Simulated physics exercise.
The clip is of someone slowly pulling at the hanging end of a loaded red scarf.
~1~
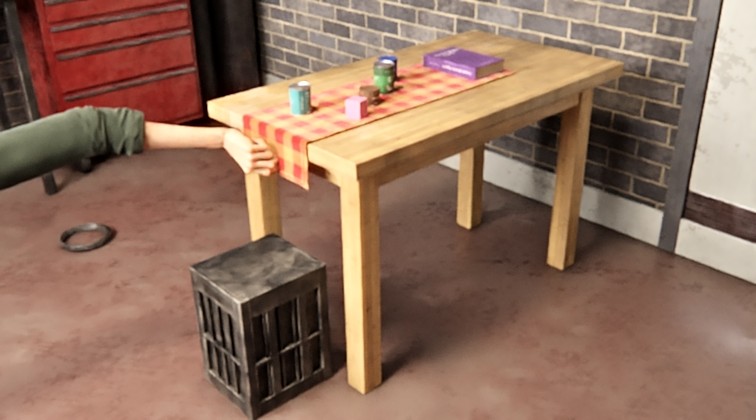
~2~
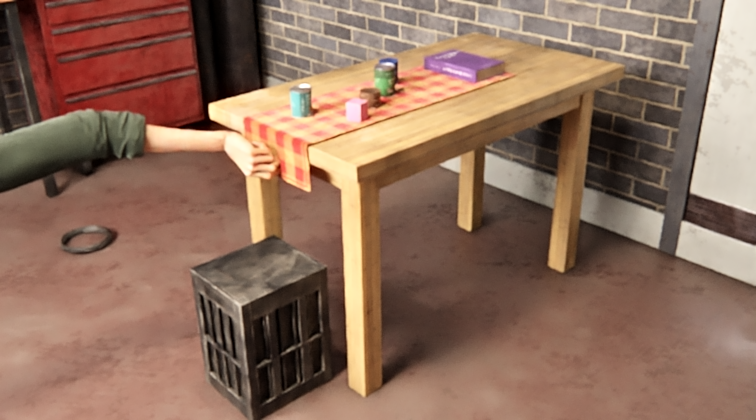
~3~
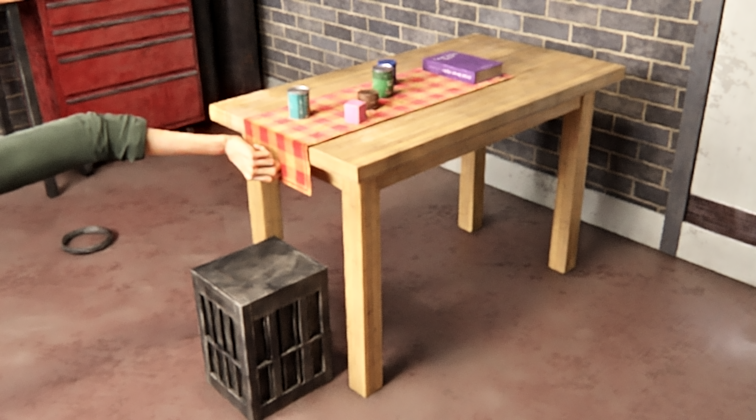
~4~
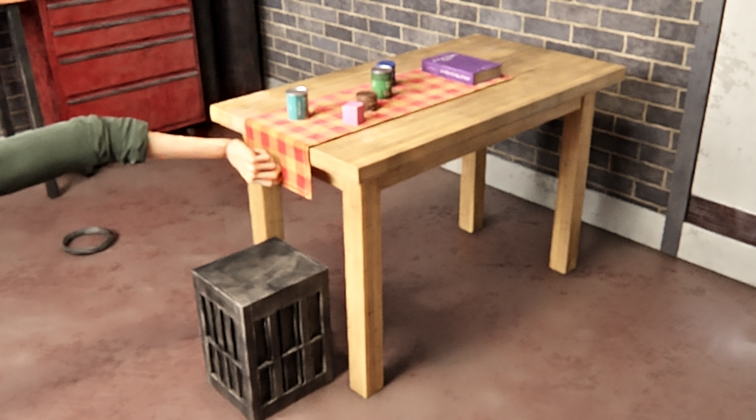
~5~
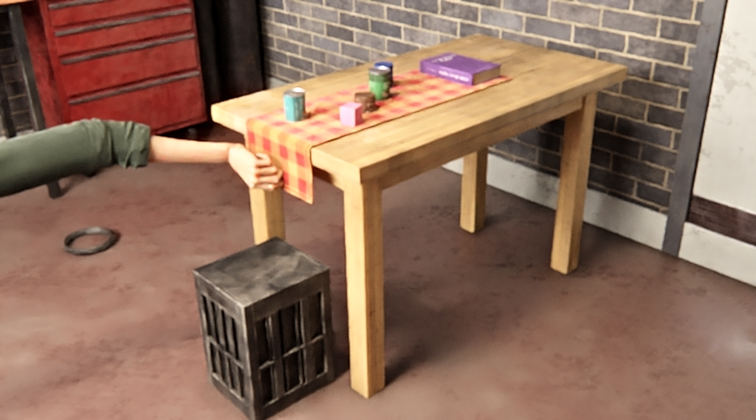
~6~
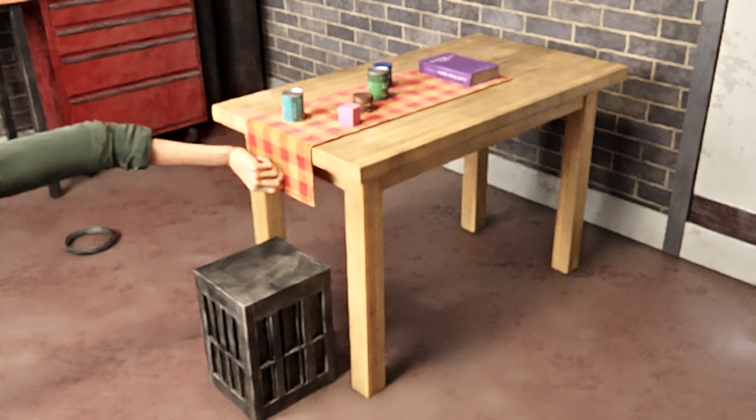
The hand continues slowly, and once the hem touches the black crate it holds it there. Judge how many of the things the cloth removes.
Number down: Two.
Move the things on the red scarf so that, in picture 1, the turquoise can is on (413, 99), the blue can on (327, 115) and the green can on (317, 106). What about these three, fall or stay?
I'd say the turquoise can hangs on, the blue can takes a fall, and the green can takes a fall.
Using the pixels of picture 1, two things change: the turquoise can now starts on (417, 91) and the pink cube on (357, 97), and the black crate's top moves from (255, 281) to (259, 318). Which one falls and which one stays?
In the end the turquoise can is still on top and the pink cube is no longer on top.
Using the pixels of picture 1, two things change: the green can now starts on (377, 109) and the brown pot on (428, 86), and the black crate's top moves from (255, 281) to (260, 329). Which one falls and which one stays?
Final state: The green can is no longer up, the brown pot is still in place.
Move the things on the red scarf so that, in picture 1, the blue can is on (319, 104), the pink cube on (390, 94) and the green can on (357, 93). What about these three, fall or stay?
The blue can is lost, the pink cube stays aboard, the green can stays aboard.
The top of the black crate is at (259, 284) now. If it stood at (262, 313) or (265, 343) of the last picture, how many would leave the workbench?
First case 3, second 4.
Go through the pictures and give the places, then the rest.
In the first picture, hem (309, 189); turquoise can (300, 86); pink cube (357, 99); brown pot (369, 88); green can (384, 64); blue can (388, 58); top of the crate (255, 281).
In the second picture, hem (311, 191); turquoise can (301, 88).
In the third picture, hem (311, 195); pink cube (355, 103).
In the fourth picture, hem (311, 199); brown pot (367, 93); top of the crate (257, 284).
In the fifth picture, hem (313, 204); green can (379, 70).
In the sixth picture, hem (314, 206); turquoise can (292, 92); pink cube (349, 106); brown pot (363, 95); green can (378, 70); blue can (383, 64).
Soon after, hem near (283, 213); all still up.
After that, hem near (284, 241); turquoise can gone.
And then, hem on the crate; turquoise can and pink cube gone.
In the end, hem on the crate; turquoise can and pink cube gone. The count of fallen things is two.
